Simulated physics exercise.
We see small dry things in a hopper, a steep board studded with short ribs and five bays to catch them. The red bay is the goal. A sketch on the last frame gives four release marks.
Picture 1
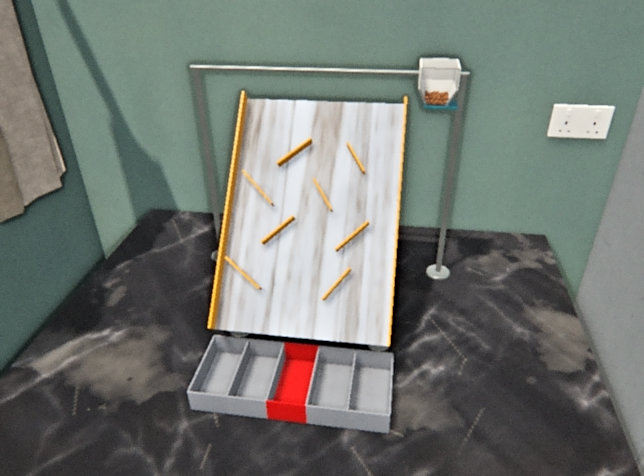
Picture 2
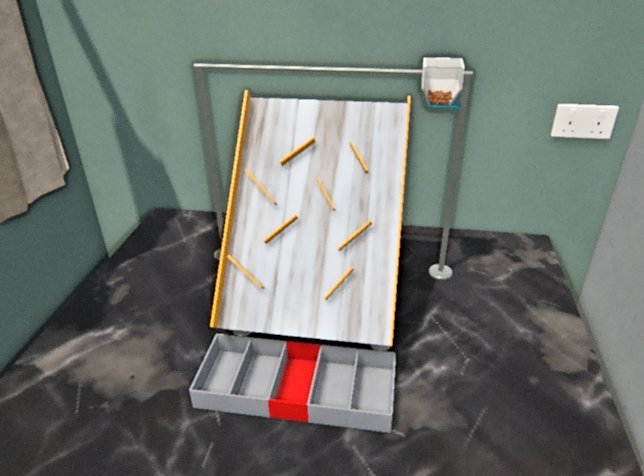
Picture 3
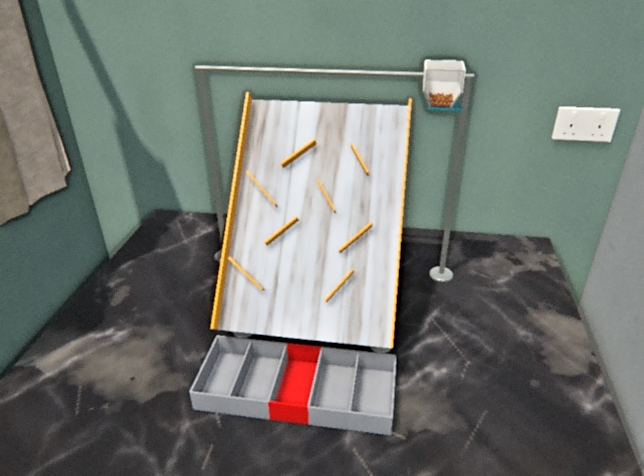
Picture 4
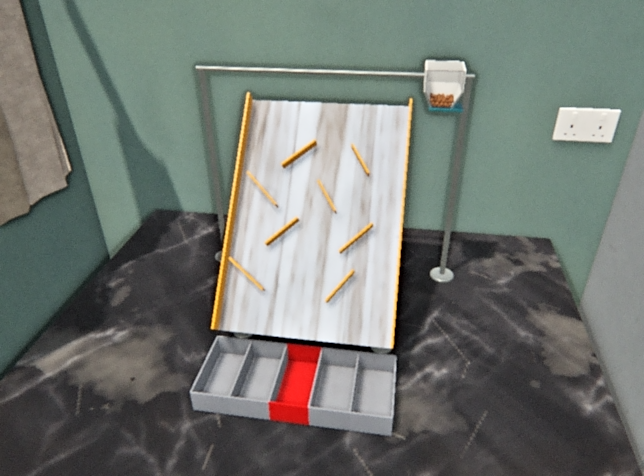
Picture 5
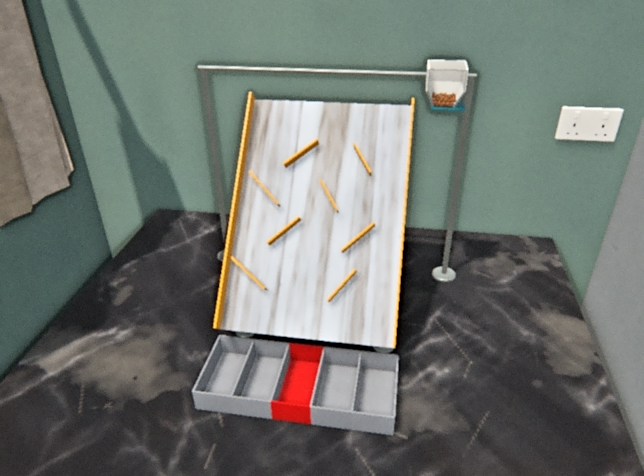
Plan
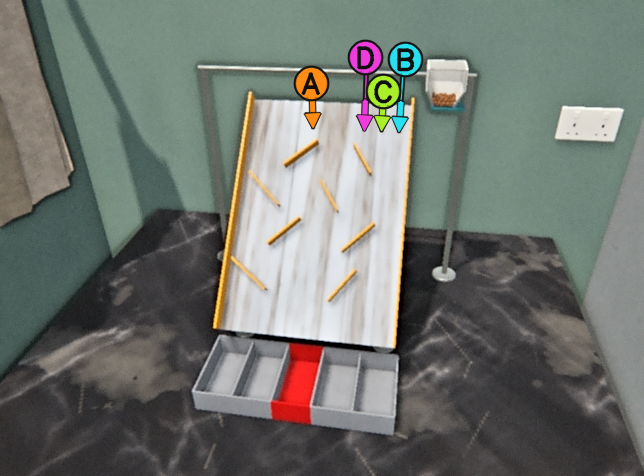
A steep board with a pale, wood-streaked face and orange side edges stands on a dark marbled surface in a green-walled corner, seen from the front and slightly above. Short orange ribs stud it, a clear hopper of small brown pieces hangs from a grey rail at upper right, and five bays lie below, the middle one red. Nothing visibly moves except the view, which shifts very slightly.
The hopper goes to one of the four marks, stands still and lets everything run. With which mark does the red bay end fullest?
Mark A.
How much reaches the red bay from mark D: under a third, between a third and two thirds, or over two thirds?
Under a third.
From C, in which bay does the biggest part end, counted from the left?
It is the fifth one.
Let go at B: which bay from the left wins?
It is the fifth one.
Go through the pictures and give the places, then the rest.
In the first picture, hopper near (436, 99), cereal balls, door shut.
In the second picture, ribs (280, 162) to (314, 137), (350, 141) to (367, 170), (246, 169) to (274, 202).
In the third picture, ribs (317, 179) to (335, 210), (264, 243) to (297, 216), (338, 251) to (372, 222).
In the fourth picture, ribs (229, 258) to (262, 289), (325, 301) to (354, 270).
In the fifth picture, red bay near (291, 411), number 3 of 5 from the left.
On the marked copy, mark A meets the board at (312, 122); mark B meets the board at (399, 126); mark C meets the board at (381, 125); mark D meets the board at (364, 125).
If A is chosen, the bulk in the red bay, a small share in other bays, a small share outside the box.
If B is chosen, only a few in the red bay, close to two thirds in other bays, close to a third outside the box.
If C is chosen, only a few in the red bay, close to two thirds in other bays, close to a quarter outside the box.
If D is chosen, a small share in the red bay, close to half in other bays, close to a third outside the box.
